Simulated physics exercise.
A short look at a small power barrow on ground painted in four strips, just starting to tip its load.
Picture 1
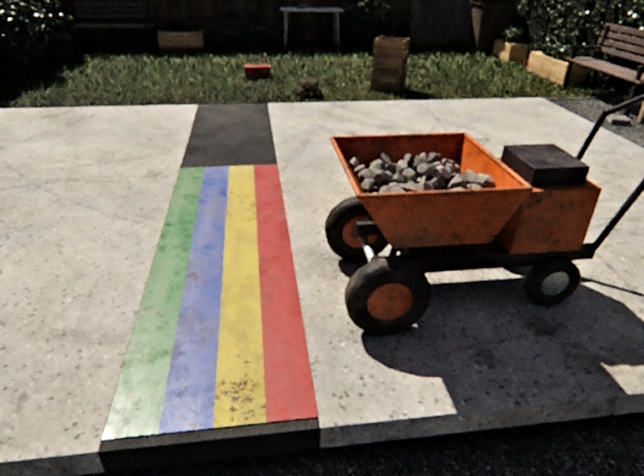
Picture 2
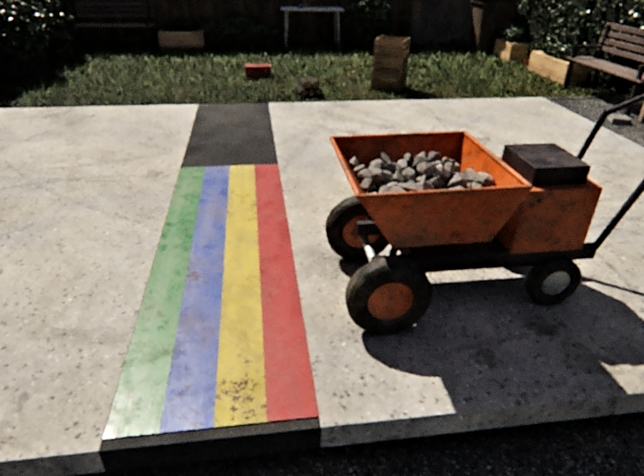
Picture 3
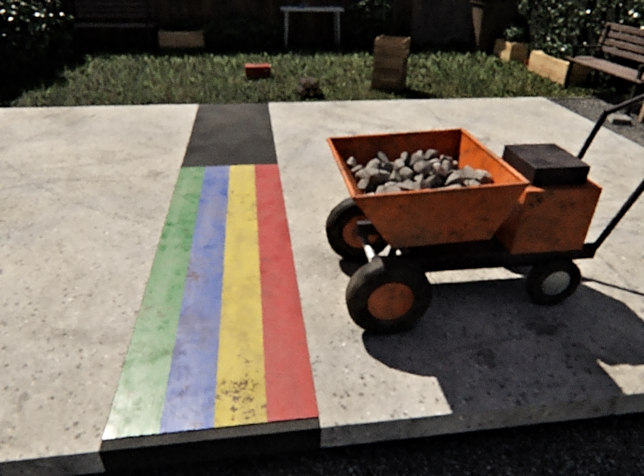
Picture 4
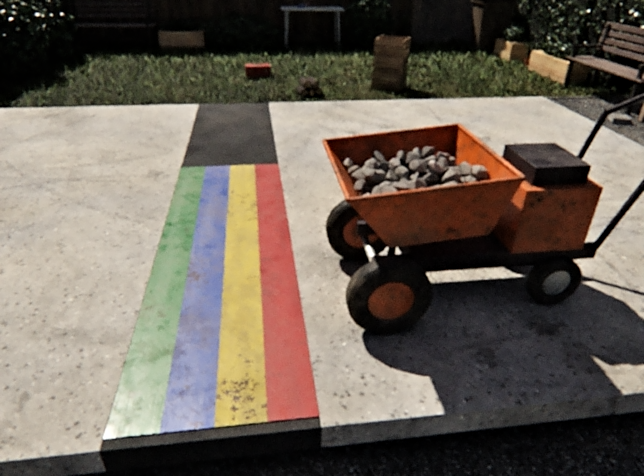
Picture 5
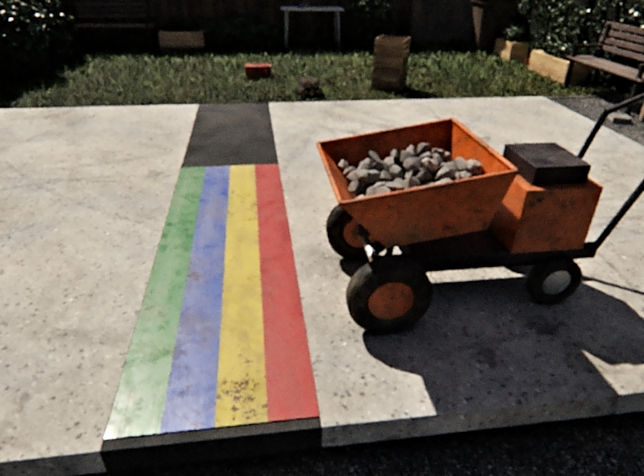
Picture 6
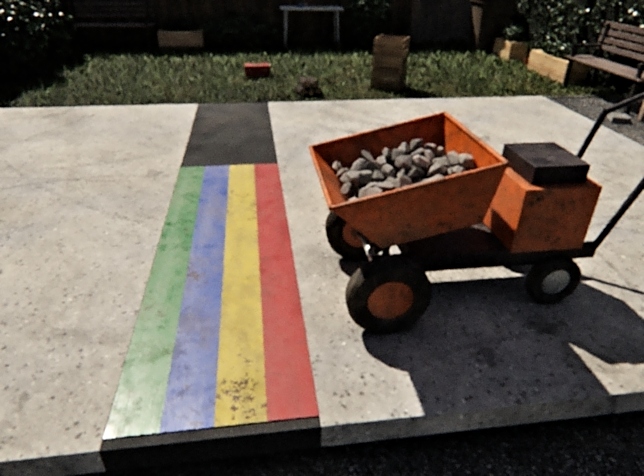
The orange skip of a small power barrow, loaded with broken stones, sits level at first, then tilts slightly forward to the left, while the wheels stay still beside green, blue, yellow and red strips on the ground.
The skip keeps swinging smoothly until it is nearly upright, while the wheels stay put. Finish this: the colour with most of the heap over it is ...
... Yellow.
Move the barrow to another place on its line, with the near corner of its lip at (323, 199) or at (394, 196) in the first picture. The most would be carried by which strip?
Spot 1 - the strip in blue; spot 2 - the red one.
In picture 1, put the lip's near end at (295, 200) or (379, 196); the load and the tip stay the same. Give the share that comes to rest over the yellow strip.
10 % and 30 %.
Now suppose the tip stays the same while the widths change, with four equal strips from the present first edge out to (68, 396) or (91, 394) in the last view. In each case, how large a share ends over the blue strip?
Respectively 10 and 20 percent.
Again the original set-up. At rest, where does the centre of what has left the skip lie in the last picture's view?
Around (229, 297).
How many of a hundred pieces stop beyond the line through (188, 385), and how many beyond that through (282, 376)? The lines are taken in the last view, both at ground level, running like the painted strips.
About 20 percent, then about 80 percent.
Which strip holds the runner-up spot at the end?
Second: Blue.
Shortly afterwards, skip tipped well over; the whole lot in the skip.
Next, skip tipped steeply; all but a few in the skip; only a few over the yellow strip.
Some moments later, skip tipped right over; near half in the skip; only a few over the red strip; near a third over the yellow strip; near a quarter over the blue strip; a little over the green strip; only a few off the paint.
In the end, skip tipped right over; near a quarter in the skip; a little over the red strip; near a third over the yellow strip; near a quarter over the blue strip; a little over the green strip; only a few off the paint.
